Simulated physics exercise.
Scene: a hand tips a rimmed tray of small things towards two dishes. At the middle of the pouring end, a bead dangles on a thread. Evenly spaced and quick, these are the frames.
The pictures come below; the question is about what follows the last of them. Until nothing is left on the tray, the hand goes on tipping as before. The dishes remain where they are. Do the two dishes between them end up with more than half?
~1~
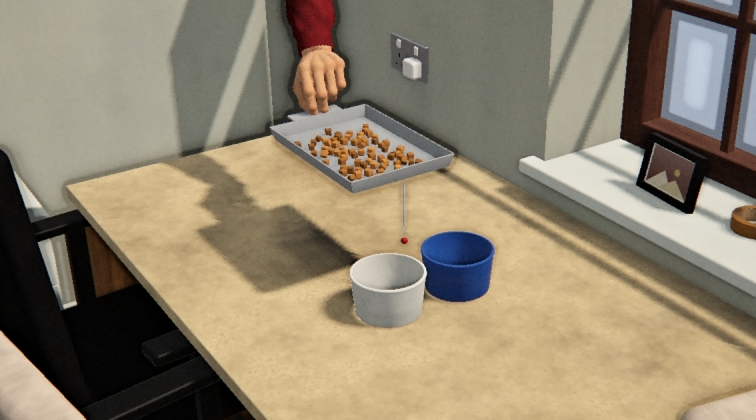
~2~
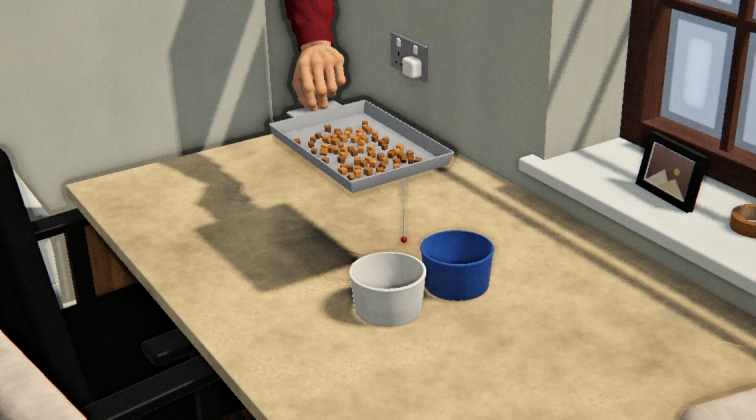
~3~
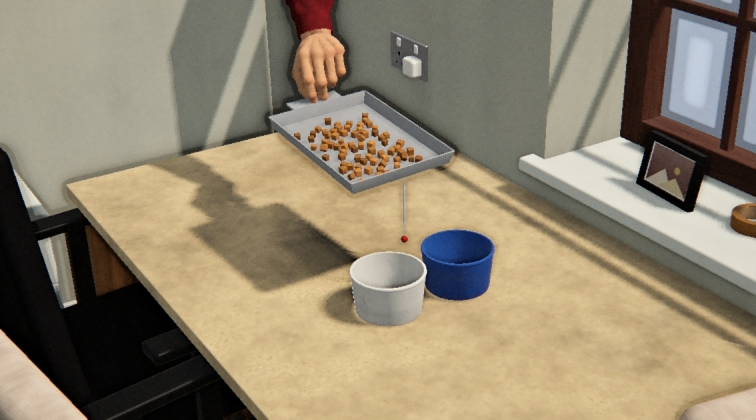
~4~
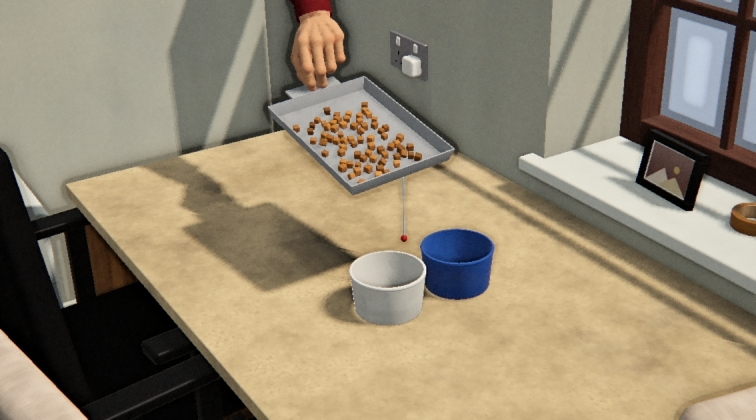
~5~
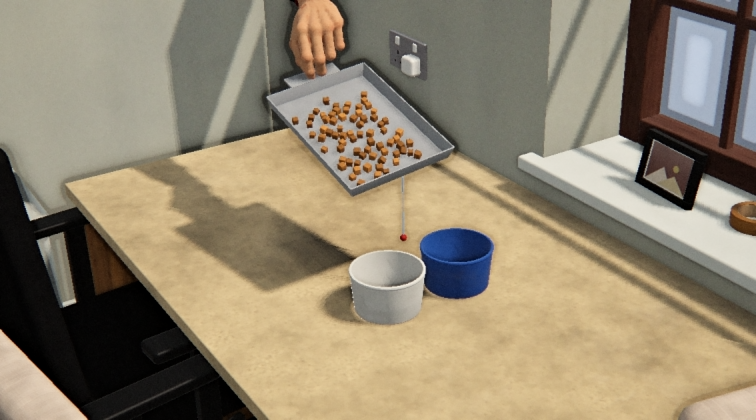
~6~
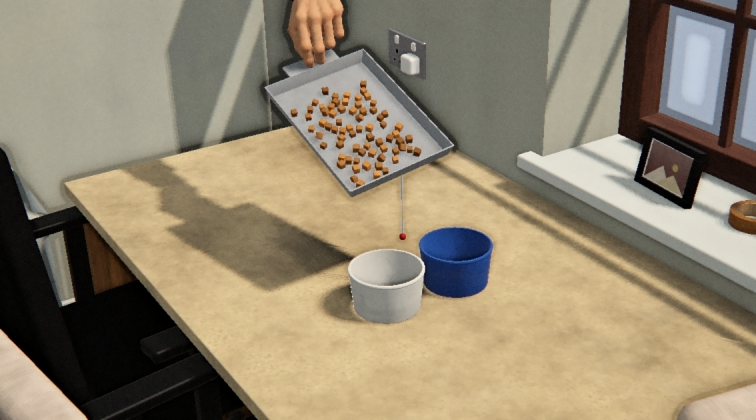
Yes.
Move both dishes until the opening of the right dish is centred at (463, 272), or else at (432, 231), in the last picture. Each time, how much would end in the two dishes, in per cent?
First placement: Some 10 %; second placement: Some 40 %.
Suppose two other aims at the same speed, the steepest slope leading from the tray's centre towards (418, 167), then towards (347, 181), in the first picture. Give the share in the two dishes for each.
Respectively close to 80 and 50 in a hundred.
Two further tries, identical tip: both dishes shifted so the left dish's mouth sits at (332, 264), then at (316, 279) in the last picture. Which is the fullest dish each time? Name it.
Well, first the one further left, then the one further right.
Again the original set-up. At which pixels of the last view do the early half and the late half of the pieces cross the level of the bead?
Around (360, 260) at first; around (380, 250) after that.
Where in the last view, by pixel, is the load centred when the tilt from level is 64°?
(364, 163).
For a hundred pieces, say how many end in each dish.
The share is 80 per cent in the left dish and 0 per cent in the right dish.
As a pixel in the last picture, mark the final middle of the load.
The centre comes to rest near (382, 306).
Soon after the last picture, tray tipped steeply; all on the tray.
A little later, tray tipped past a quarter turn; most on the tray; a small part in the left dish; a small part outside both; a stray few in the air.
Later still, tray tipped past a quarter turn; most in the left dish; about a quarter outside both.
At rest, tray tipped past a quarter turn; most in the left dish; none in the right dish; about a quarter outside both.
